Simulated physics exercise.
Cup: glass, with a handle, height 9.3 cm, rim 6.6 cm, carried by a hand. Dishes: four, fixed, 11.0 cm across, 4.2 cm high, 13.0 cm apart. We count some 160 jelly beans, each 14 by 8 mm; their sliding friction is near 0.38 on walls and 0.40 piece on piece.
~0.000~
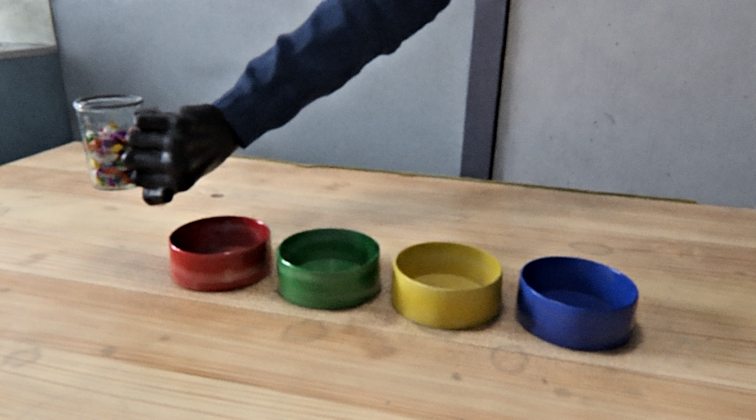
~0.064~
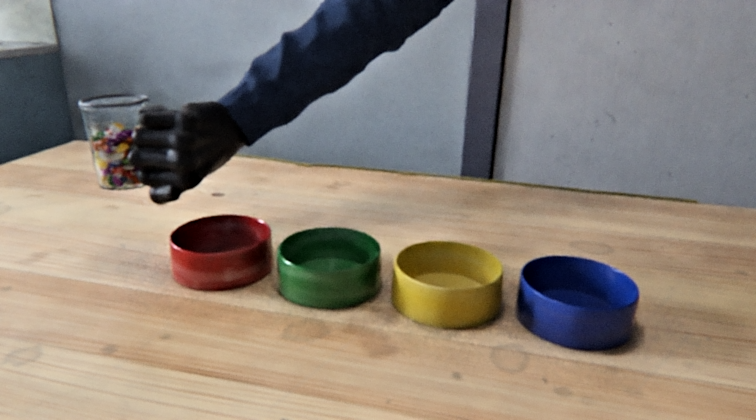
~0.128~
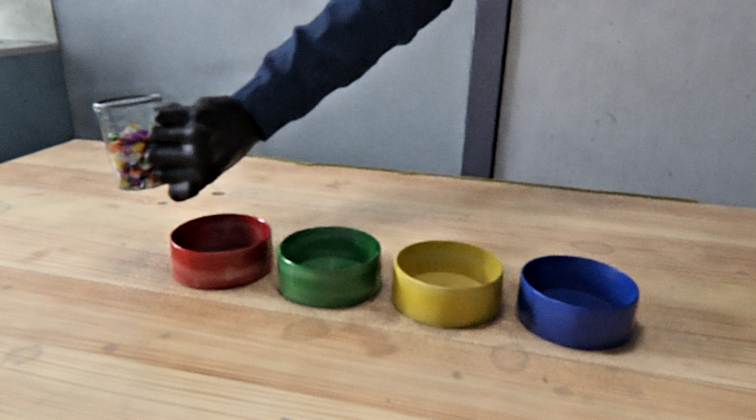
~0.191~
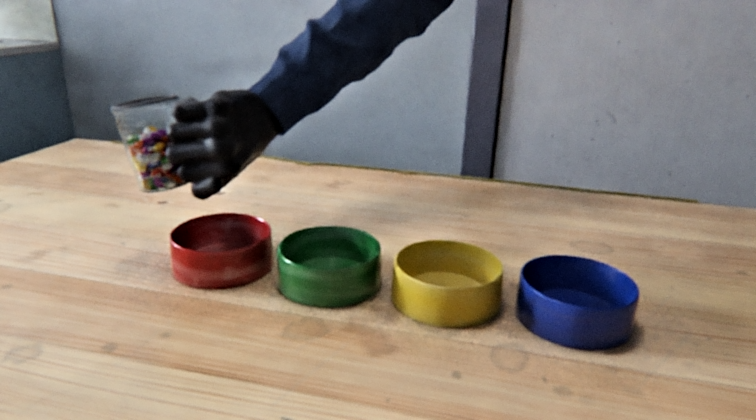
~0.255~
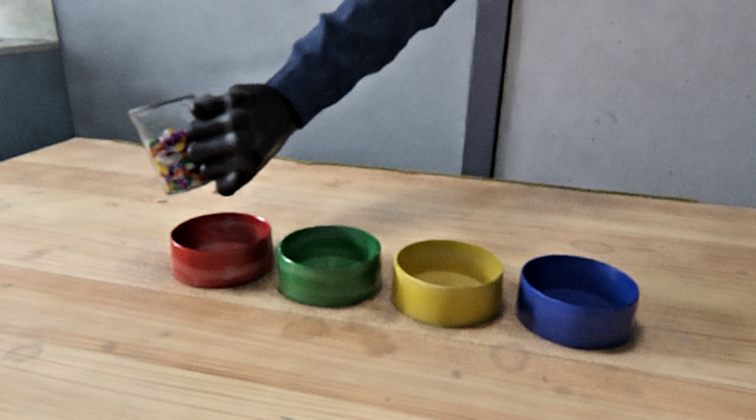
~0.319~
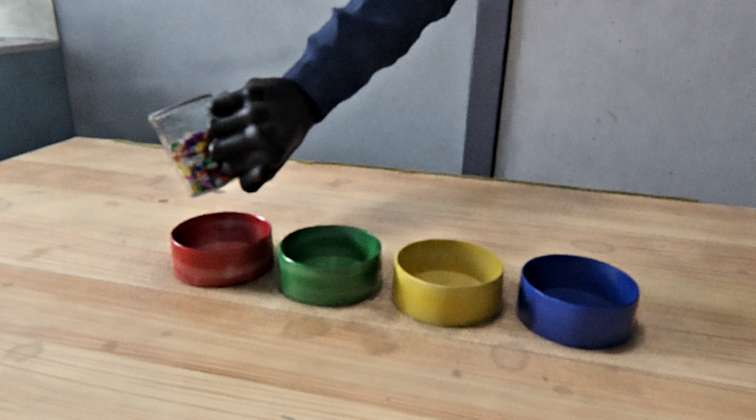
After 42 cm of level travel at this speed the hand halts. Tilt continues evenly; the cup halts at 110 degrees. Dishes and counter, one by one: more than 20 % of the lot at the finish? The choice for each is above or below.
Red - below it, blue - below it, green - below it, yellow - above it, counter - below it.
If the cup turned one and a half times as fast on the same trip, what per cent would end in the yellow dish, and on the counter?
Yellow 90; counter 10.
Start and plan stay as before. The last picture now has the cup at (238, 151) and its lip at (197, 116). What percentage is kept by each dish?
Per cent kept: Red 0, blue 0, green 0, yellow 100.
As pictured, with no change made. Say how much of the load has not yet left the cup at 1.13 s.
About 100 %.
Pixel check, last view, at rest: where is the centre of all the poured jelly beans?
Centre at rest: Approx. (433, 280) px.
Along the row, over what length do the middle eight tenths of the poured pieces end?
That stretch measures near 6 centimetres.
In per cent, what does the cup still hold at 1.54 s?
I'd say close to 55 per cent.
Then, at 0.80 s, tilt 64 degrees; cup holds 100 %.
After 1.13 s, tilt 92 degrees; cup holds 100 %.
Then, at 1.54 s, tilt 110 degrees; cup holds 55 %, yellow 35 %.
In the end, at 2.9 s, red 0 %, blue 0 %, green 0 %, yellow 100 %, counter 0 %.
